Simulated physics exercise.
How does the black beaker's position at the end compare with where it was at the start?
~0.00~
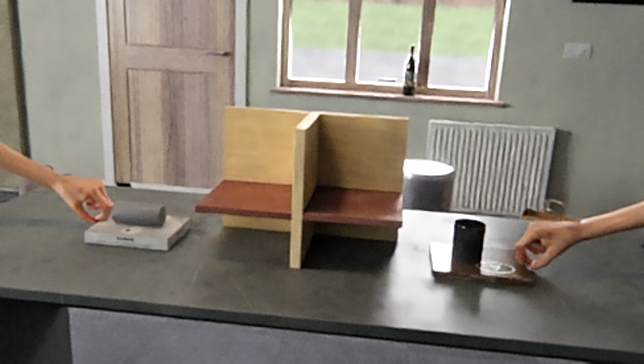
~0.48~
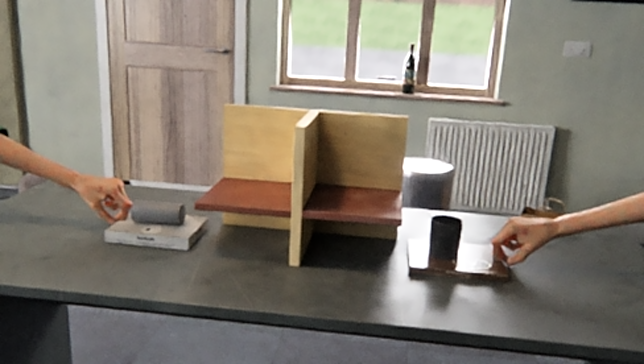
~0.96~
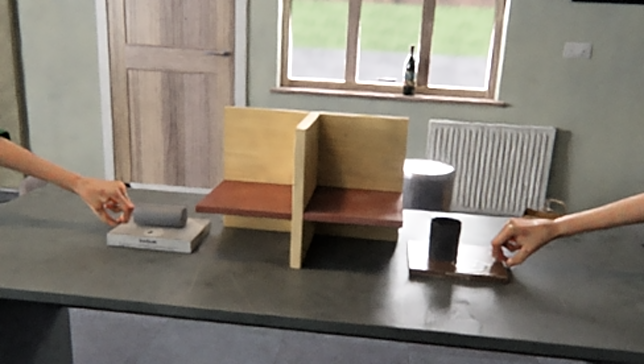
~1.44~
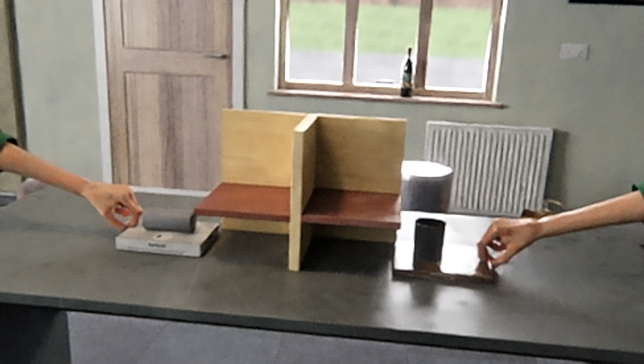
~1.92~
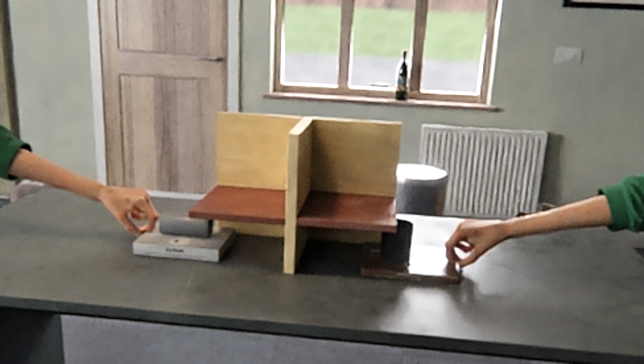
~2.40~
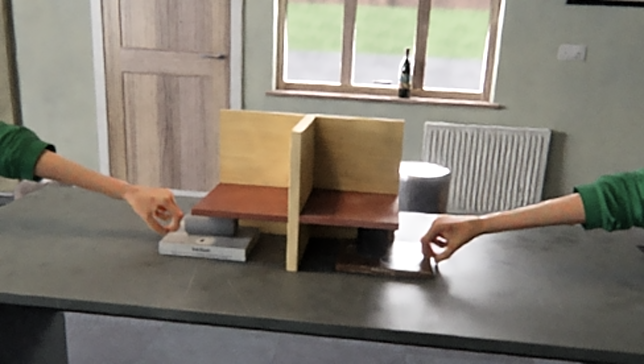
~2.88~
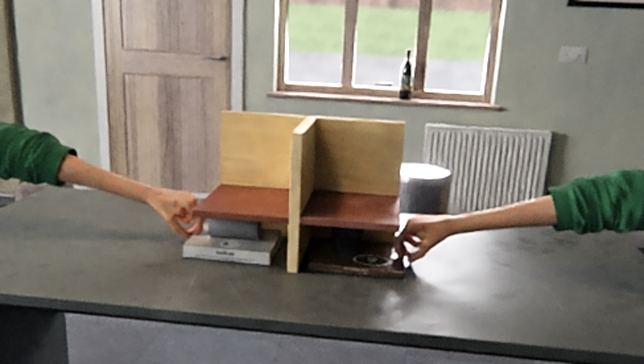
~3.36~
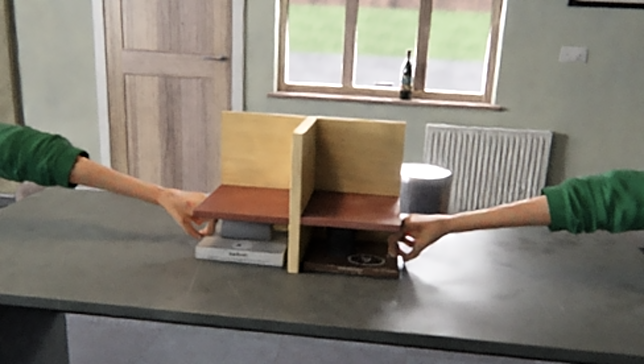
At the start the black beaker stands in the open to the right of the shelf. By the end it is farther left, underneath the right side of the shelf.
